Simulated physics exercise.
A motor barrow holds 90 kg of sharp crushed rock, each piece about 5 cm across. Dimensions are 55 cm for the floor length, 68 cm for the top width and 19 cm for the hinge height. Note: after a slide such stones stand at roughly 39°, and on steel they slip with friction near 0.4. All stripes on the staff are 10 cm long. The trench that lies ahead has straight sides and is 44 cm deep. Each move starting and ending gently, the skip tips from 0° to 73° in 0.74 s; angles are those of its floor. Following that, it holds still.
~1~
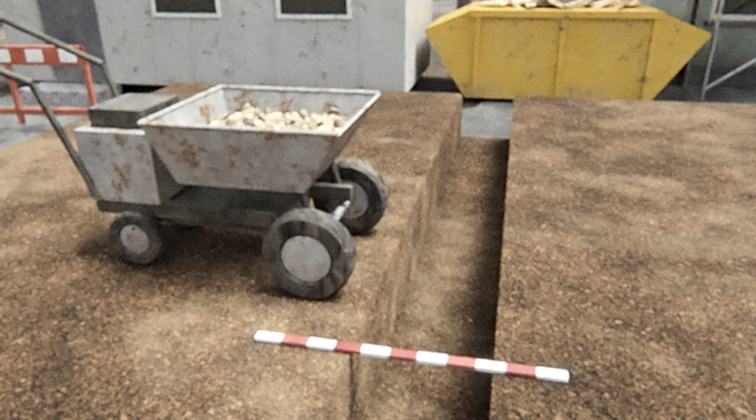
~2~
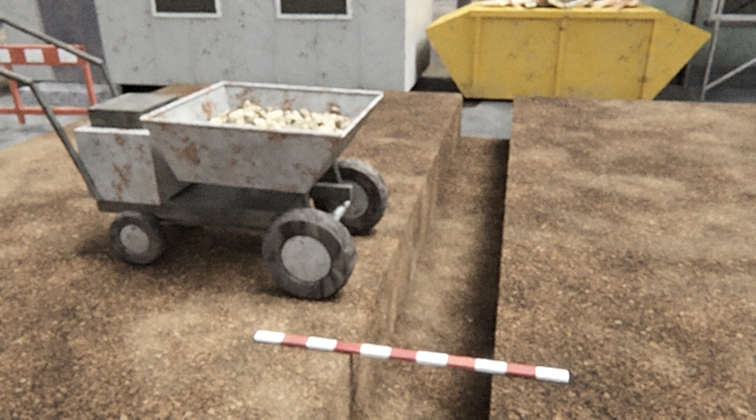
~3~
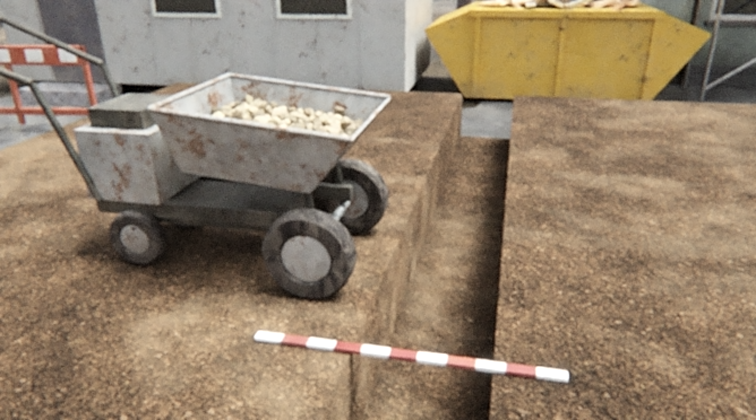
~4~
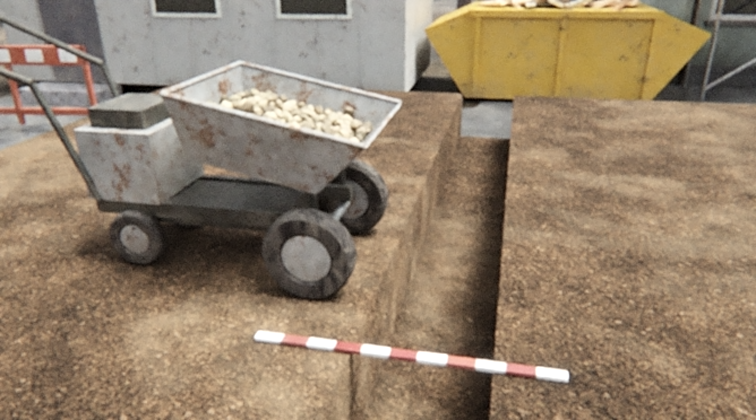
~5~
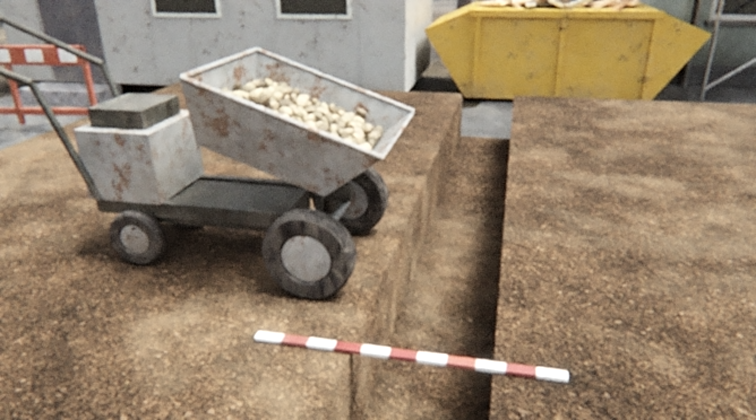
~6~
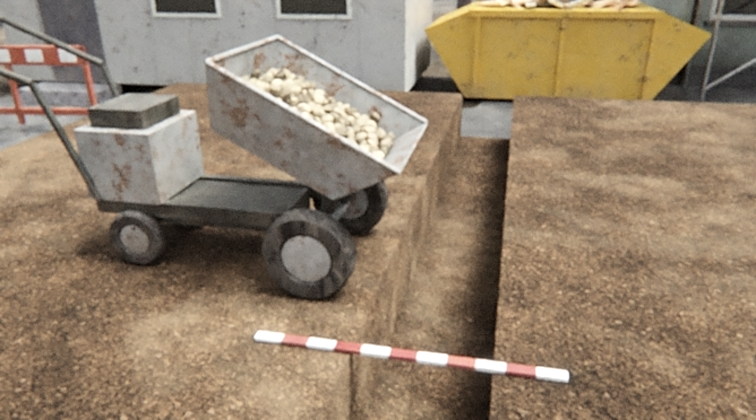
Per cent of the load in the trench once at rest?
About 59 %.
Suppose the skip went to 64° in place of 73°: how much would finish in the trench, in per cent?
It would come to about 30 percent.
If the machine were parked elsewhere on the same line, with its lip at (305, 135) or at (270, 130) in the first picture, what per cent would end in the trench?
About 85 and 85 per cent.
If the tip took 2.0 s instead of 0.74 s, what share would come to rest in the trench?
With that timing, about 70 per cent.
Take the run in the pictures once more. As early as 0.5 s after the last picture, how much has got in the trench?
By then, around 15 percent.
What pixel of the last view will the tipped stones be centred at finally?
About (479, 343).
Then, 0.2 s after the last picture the floor is at 61°, 100 % in the skip; the foremost stones are at (422, 206).
Then, 0.5 s after the last picture the floor is at 73°, 82 % in the skip, 14 % in the trench, 4 % past the trench; the foremost stones are at (517, 279).
Then, 0.9 s after the last picture the floor is at 73°, 38 % in the skip, 35 % in the trench, 27 % past the trench; the foremost stones are at (643, 276).
Then, 2.8 s after the last picture the floor is at 73°, 14 % in the skip, 59 % in the trench, 27 % past the trench; the foremost stones are at (696, 280).
